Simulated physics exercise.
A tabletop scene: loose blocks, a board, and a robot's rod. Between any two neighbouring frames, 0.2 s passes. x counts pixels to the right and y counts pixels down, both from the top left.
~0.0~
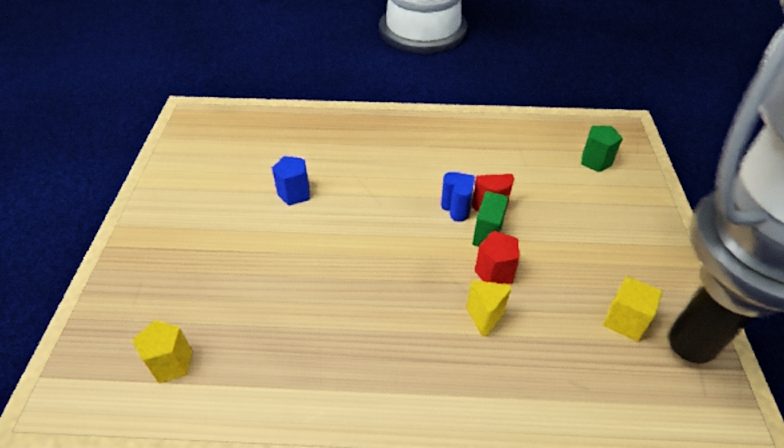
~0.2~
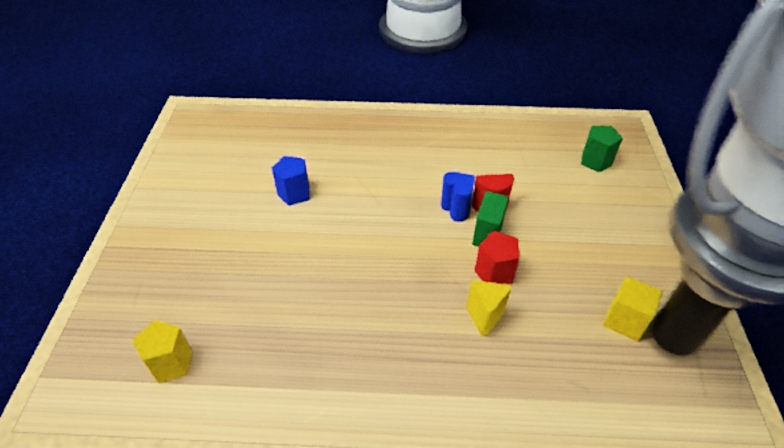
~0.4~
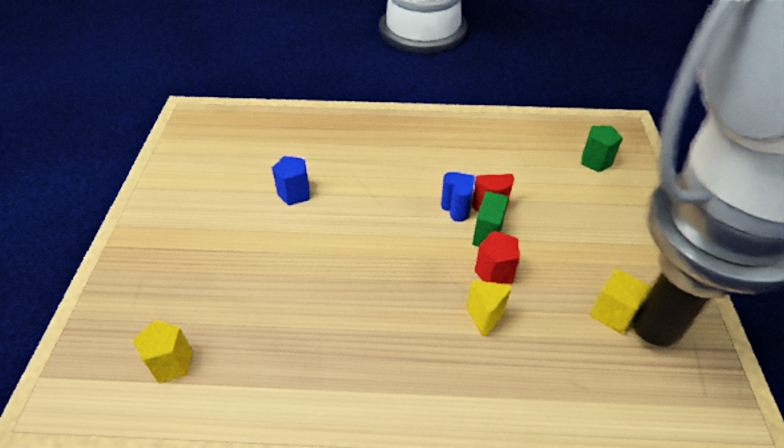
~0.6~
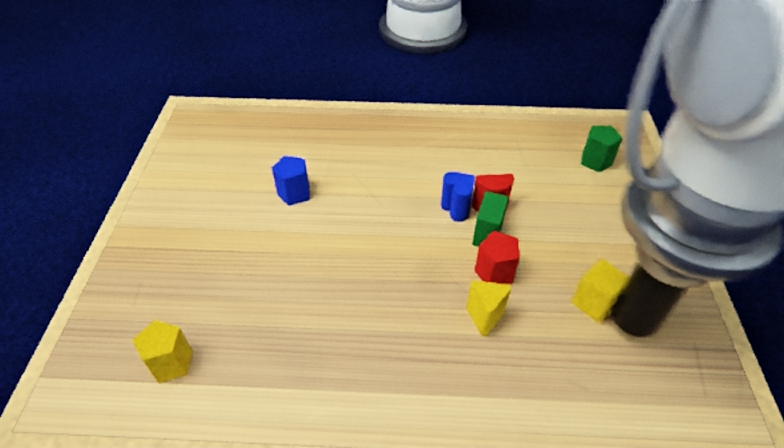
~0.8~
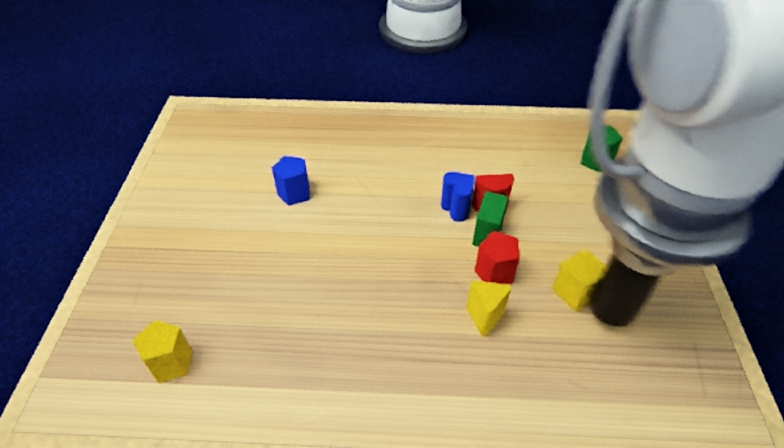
A robot's dark rod moves left and pushes a yellow block a short way across the table.
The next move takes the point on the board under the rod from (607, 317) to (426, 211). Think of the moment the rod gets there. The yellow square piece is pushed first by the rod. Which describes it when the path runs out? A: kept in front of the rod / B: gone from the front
A: Kept in front of the rod.
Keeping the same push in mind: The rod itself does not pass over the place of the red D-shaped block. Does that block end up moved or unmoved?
At the moment the path ends, the red D-shaped block still stands where it did.
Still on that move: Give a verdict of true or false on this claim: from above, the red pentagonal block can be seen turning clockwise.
False.
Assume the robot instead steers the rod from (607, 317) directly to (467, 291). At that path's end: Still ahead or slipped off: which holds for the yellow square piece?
The yellow square piece won't stay at the front of the rod.
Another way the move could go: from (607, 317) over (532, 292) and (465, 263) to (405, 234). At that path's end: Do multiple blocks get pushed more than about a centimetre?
I believe so.
The first path, step by step. One third of the way, rod (542, 269); red pentagonal block (497, 246), turned 15° anticlockwise; yellow square piece (522, 226).
Two thirds of the way, rod (481, 233); blue heart block (439, 159), turned 40° clockwise; green oblong block (443, 178), turned 35° clockwise; red pentagonal block (461, 238); yellow square piece (461, 193).
At the end, rod (426, 201); blue heart block (422, 128), turned 70° clockwise; green oblong block (412, 143), turned 70° clockwise; red D-shaped block unmoved; red pentagonal block (460, 237), turned 125° anticlockwise; yellow square piece (415, 160), turned 30° clockwise.
